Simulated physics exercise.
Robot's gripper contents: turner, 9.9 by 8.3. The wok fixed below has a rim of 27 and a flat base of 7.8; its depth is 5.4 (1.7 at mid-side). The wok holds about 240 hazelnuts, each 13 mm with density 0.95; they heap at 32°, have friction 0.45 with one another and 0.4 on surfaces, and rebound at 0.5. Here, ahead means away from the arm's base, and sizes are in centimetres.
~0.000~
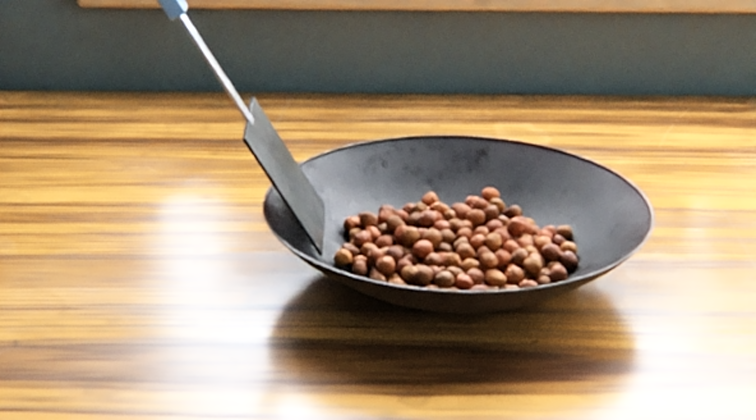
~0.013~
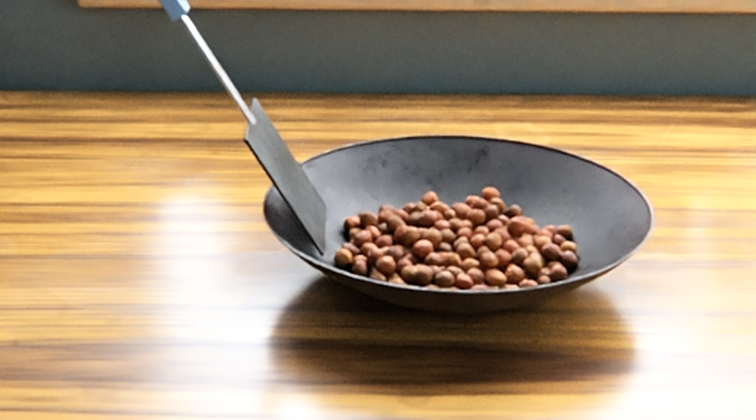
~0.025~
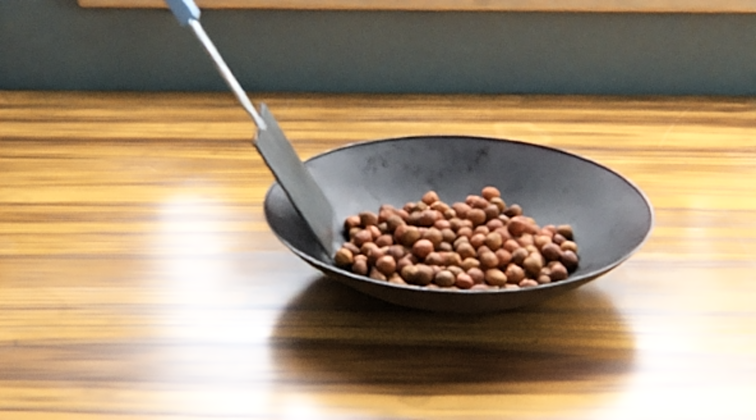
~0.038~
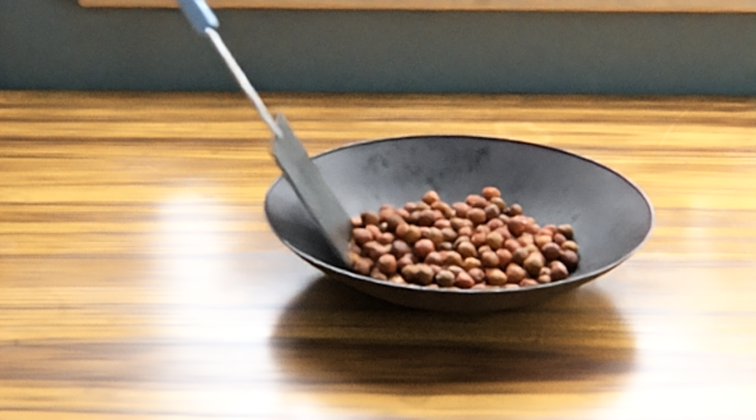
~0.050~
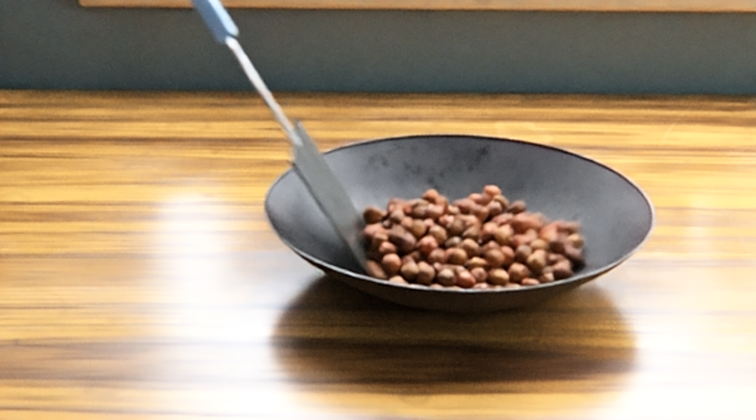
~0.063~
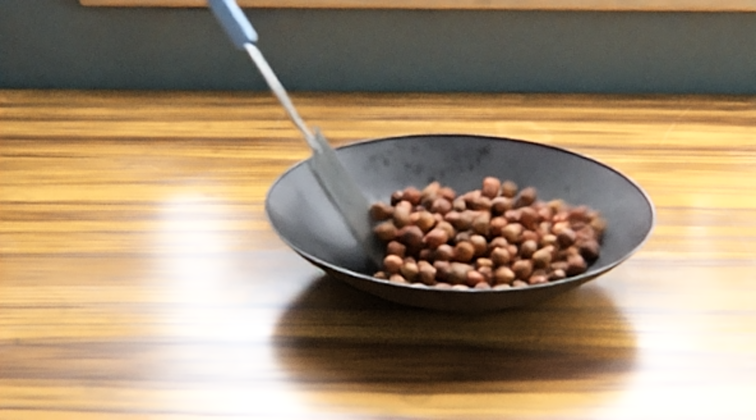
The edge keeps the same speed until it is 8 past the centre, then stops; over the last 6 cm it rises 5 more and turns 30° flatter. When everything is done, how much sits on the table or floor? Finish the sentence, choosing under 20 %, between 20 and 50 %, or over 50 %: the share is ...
The share is between 20 and 50 %.
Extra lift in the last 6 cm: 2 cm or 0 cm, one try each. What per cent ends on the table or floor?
You'd get some 45 per cent with the first setting and some 35 per cent with the second.
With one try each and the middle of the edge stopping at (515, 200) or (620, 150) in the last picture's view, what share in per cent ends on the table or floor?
First try about 15 percent, second about 55 percent.
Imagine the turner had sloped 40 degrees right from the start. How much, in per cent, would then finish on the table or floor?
My guess is close to 30 per cent.
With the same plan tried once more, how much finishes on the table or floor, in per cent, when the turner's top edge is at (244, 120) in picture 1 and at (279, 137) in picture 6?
10 per cent.
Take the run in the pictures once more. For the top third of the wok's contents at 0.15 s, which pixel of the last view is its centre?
I'd say close to (572, 208).
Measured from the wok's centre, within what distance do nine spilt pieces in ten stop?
Seen from above, roughly 55 cm.
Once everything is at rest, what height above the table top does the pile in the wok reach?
Some 4.5 cm above the table.
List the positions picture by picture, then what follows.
The turner top edge at (248, 117), sloping 59°; upper third of the load around (463, 241), from x 345 to 570, top at y 195; 245 in the wok, in the first picture.
The turner top edge at (250, 118), sloping 59°; upper third of the load around (463, 241), from x 345 to 570, top at y 195, in the second picture.
The turner top edge at (258, 123), sloping 59°; upper third of the load around (464, 240), from x 345 to 570, top at y 195, in the third picture.
The turner top edge at (275, 131), sloping 59°; upper third of the load around (465, 241), from x 355 to 570, top at y 195, in the fourth picture.
The turner top edge at (294, 139), sloping 59°; upper third of the load around (467, 237), from x 370 to 575, top at y 195, in the fifth picture.
The turner top edge at (313, 145), sloping 59°; upper third of the load around (491, 227), from x 375 to 595, top at y 185; 245 in the wok, in the sixth picture.
After 0.11 s, sloping 59°, highest piece 9 above the table; 243 in the wok, 2 on the blade or in flight.
After 0.15 s, sloping 50°, highest piece 10 above the table; 228 in the wok, 17 on the blade or in flight.
After 0.37 s, sloping 29°, highest piece 13 above the table; 151 in the wok, 68 on the table or floor, 26 on the blade or in flight.
After 1.42 s, sloping 29°, highest piece 4 above the table; 151 in the wok, 94 on the table or floor.
In the end, 151 in the wok, 94 on the table or floor. That is 38 % on the table or floor.
